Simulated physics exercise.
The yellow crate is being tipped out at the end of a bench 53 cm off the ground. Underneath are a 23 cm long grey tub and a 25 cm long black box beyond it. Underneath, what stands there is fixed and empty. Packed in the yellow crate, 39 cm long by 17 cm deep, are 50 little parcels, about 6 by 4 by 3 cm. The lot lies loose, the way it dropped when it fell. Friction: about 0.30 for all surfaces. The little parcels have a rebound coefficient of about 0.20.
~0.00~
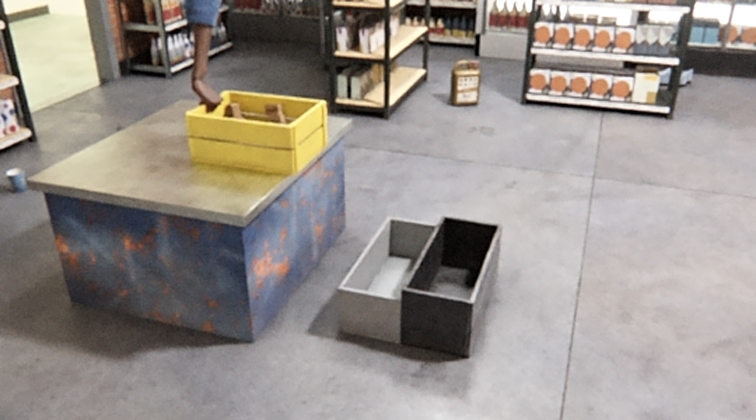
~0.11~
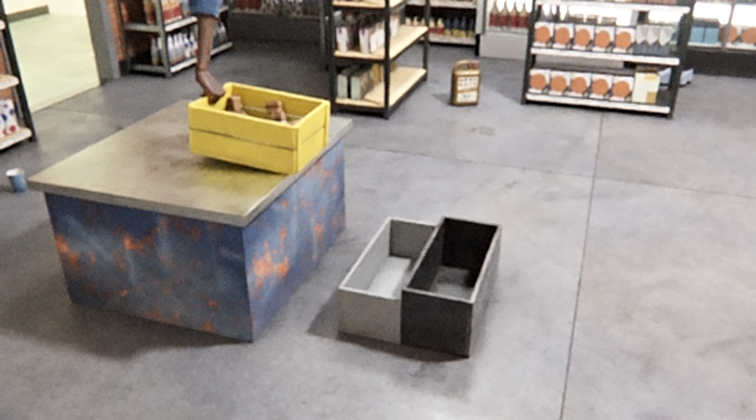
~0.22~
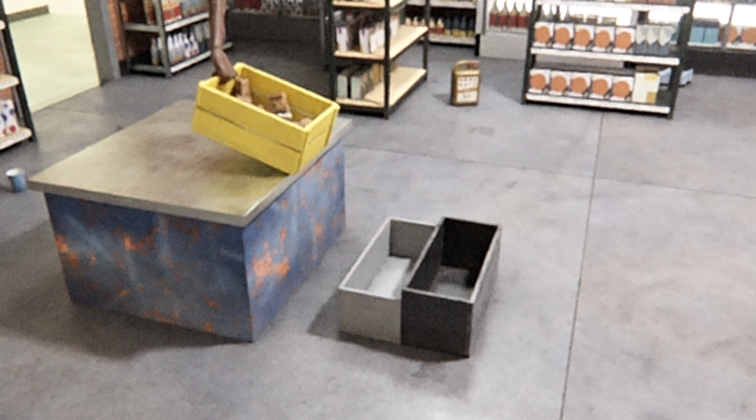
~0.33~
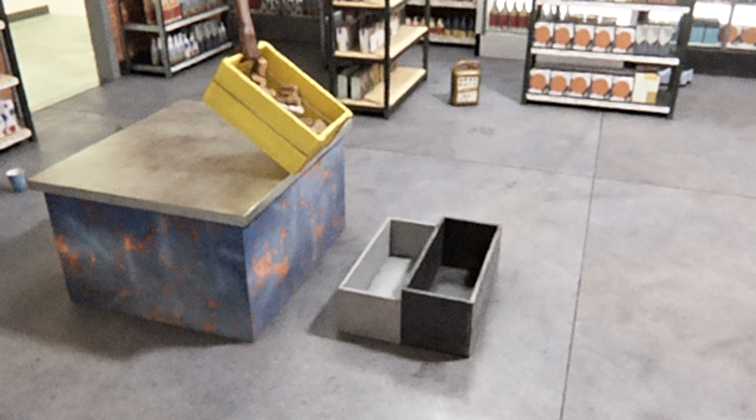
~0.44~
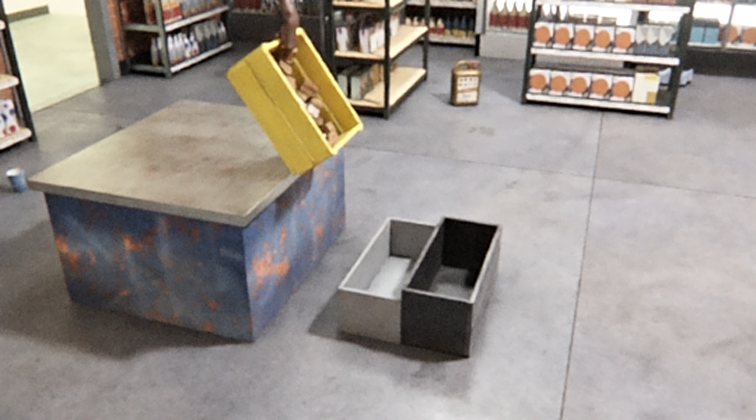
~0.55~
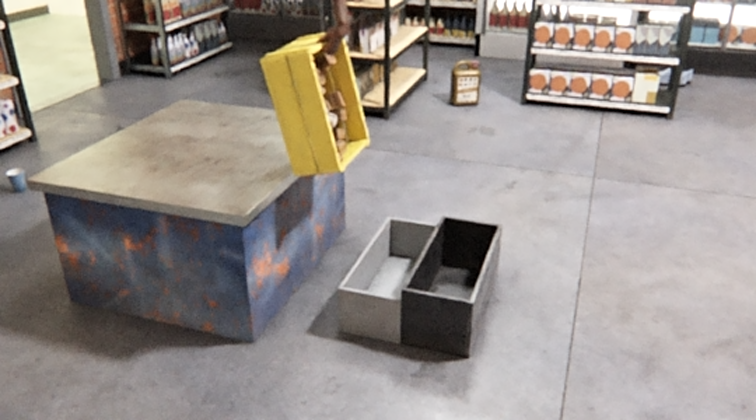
An arm reached down to a yellow crate of small brown pieces on a bench and steadily tilted it up toward the right, until it stood nearly on end at the bench's edge.
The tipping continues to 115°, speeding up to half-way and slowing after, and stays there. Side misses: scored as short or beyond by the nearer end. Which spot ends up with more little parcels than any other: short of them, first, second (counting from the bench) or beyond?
Nearer.
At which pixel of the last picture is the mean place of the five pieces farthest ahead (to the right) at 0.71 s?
I'd say near (377, 146).
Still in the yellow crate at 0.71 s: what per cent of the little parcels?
Roughly 95 per cent of the load.
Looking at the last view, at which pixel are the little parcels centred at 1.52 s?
Centre: Approx. (397, 286).
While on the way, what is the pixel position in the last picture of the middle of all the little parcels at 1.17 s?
At about (399, 280).
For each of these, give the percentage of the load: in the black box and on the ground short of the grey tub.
I'd put it at about 15 percent, then about 0 percent.
After 0.71 s, tilt 102°; 47 still in the yellow crate and 3 in the air.
After 0.90 s, tilt 115°; 21 still in the yellow crate, 6 in the grey tub, 4 in the black box and 19 in the air.
After 1.17 s, tilt 115°; 6 still in the yellow crate, 31 in the grey tub, 7 in the black box and 6 in the air.
When it is over (at 1.52 s), 43 in the grey tub and 7 in the black box.
